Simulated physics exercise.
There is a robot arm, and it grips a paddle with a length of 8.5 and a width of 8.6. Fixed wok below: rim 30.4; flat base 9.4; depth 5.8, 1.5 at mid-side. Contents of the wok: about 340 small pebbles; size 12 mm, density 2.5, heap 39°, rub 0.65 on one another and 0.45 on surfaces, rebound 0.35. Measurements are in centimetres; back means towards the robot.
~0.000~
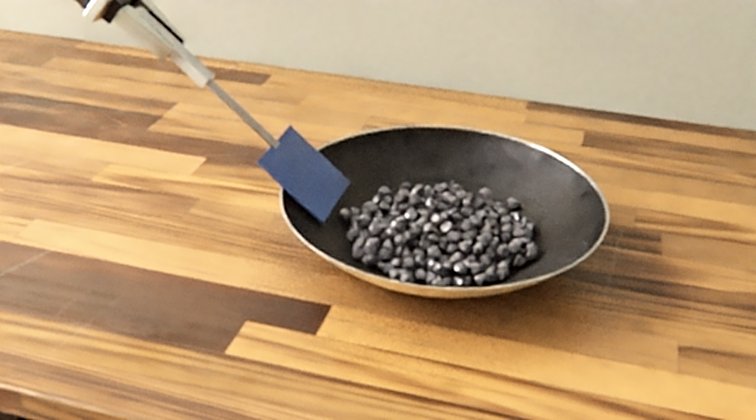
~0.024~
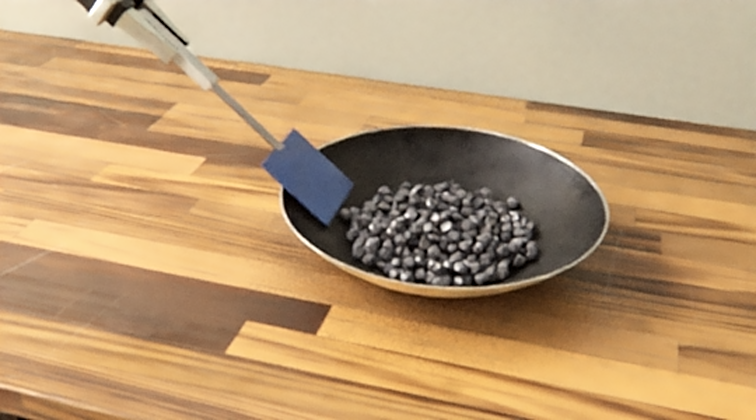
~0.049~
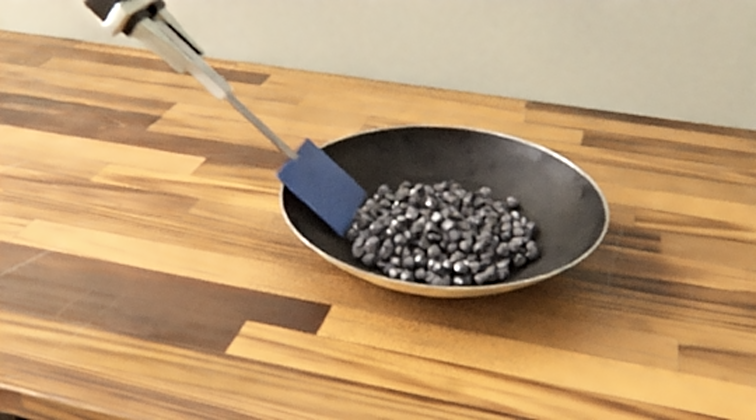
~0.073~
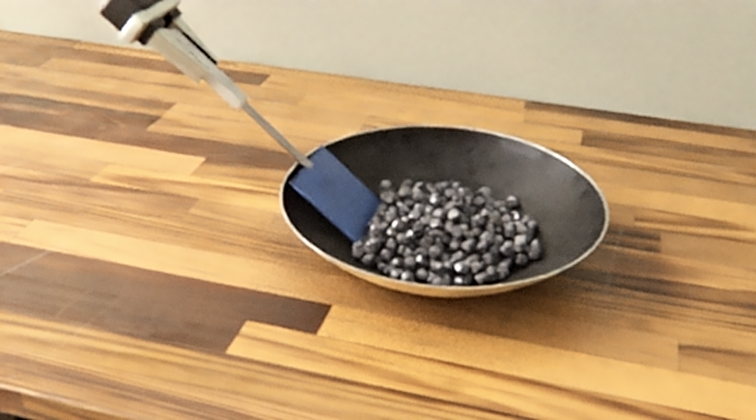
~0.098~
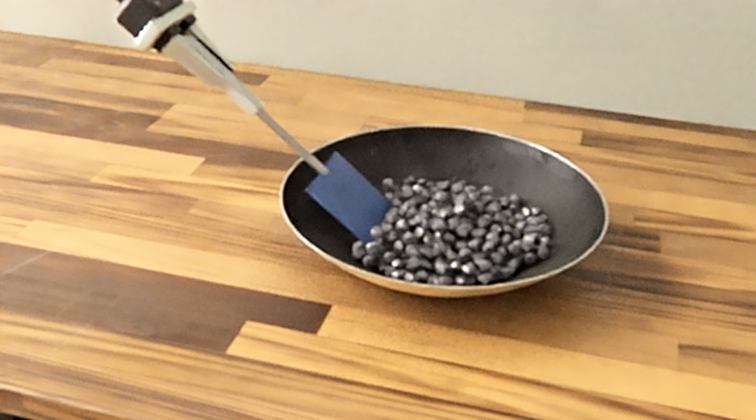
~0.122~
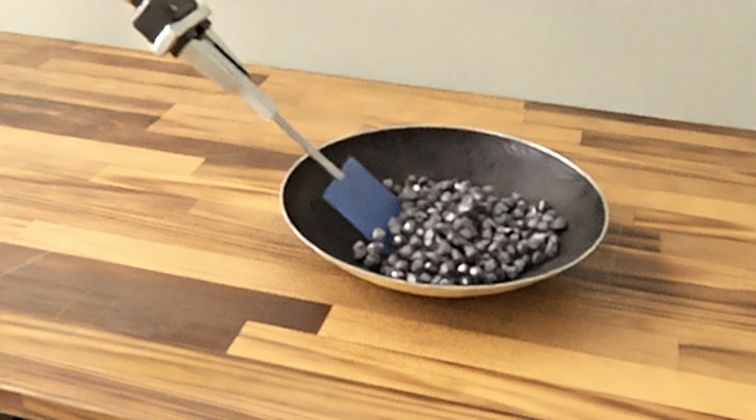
A blue paddle on a robot arm pushes dark pebbles rightward in a black wok.
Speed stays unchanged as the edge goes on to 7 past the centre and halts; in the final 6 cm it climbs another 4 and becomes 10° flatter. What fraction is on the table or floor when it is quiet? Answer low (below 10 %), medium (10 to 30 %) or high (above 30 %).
Low.
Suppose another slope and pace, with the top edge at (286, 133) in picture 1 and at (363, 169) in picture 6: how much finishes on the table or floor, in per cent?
Some 5 percent ends up on the table or floor.
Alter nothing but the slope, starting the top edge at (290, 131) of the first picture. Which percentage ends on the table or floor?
0 percent or thereabouts.
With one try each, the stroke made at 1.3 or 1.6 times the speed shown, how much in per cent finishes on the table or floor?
About 5 and 10 per cent.
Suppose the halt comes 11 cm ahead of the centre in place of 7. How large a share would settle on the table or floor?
Then roughly 25 percent would finish on the table or floor.
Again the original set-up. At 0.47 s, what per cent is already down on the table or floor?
Roughly 0 percent.
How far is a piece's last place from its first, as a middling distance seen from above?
I'd put it at close to 6 centimetres.
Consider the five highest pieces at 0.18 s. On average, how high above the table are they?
They are near 5 cm up.
After 0.18 s, sloping 40°, highest piece 5 above the table; 342 in the wok.
After 0.24 s, sloping 35°, highest piece 7 above the table; 342 in the wok.
After 0.47 s, sloping 30°, highest piece 7 above the table; 340 in the wok, 2 on the table or floor.
After 1.52 s, sloping 30°, highest piece 7 above the table; 340 in the wok, 2 on the table or floor.
At rest, 340 in the wok, 2 on the table or floor. That is 1 % on the table or floor.
